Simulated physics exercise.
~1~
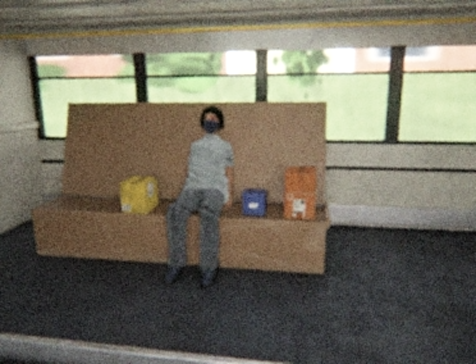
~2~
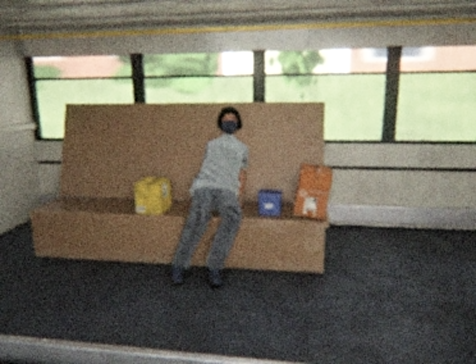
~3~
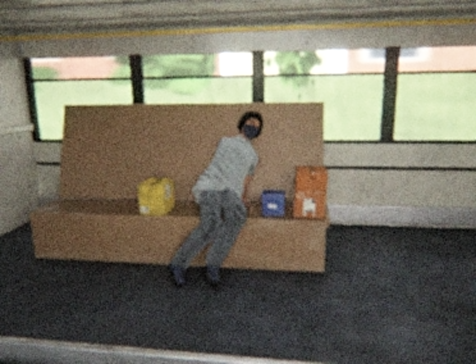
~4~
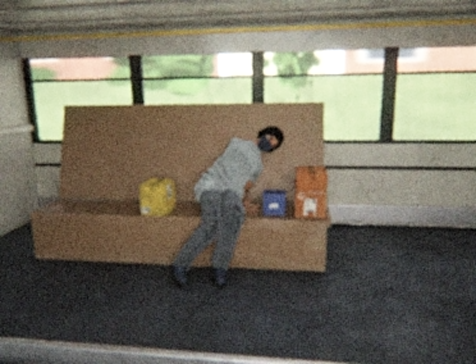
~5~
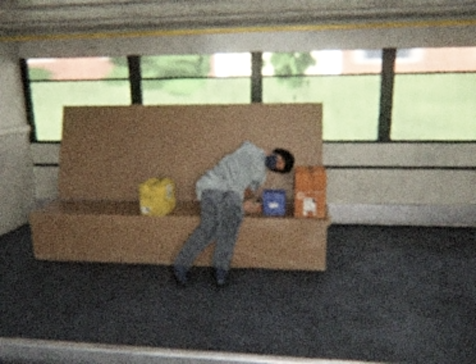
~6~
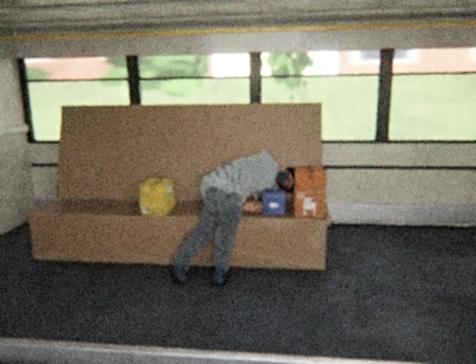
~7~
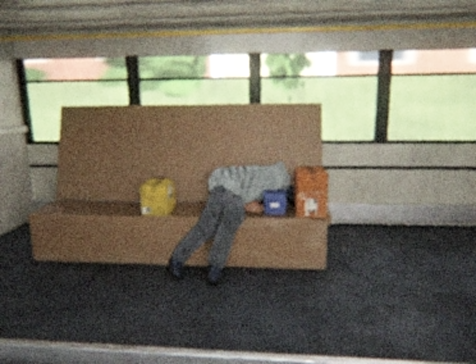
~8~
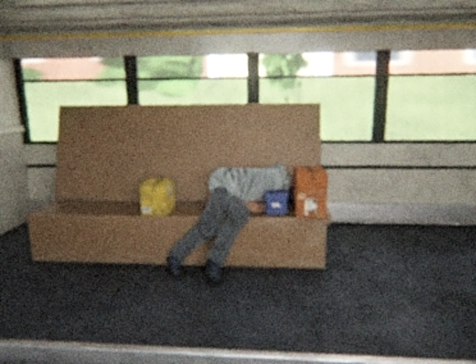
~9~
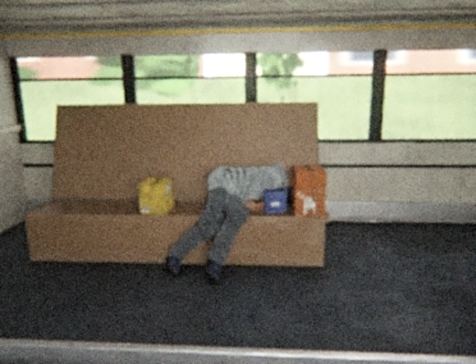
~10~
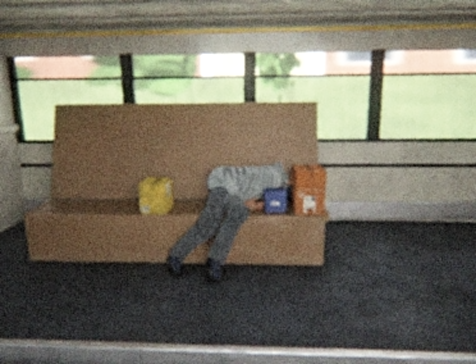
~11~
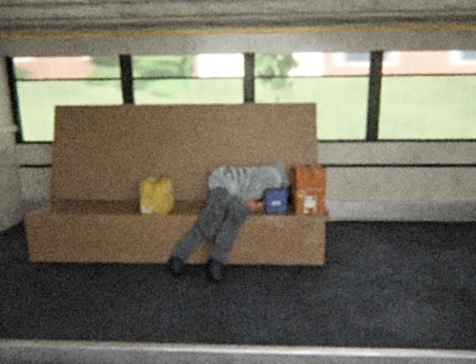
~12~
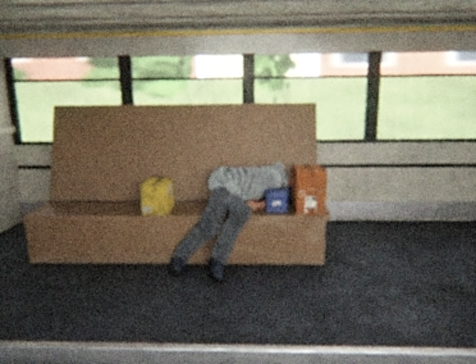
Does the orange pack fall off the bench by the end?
No, the orange pack stays on the bench. It tips briefly, then settles upright near the right end.
On a tram bench, a sleeper slides right and slumps sideways behind a blue tub.
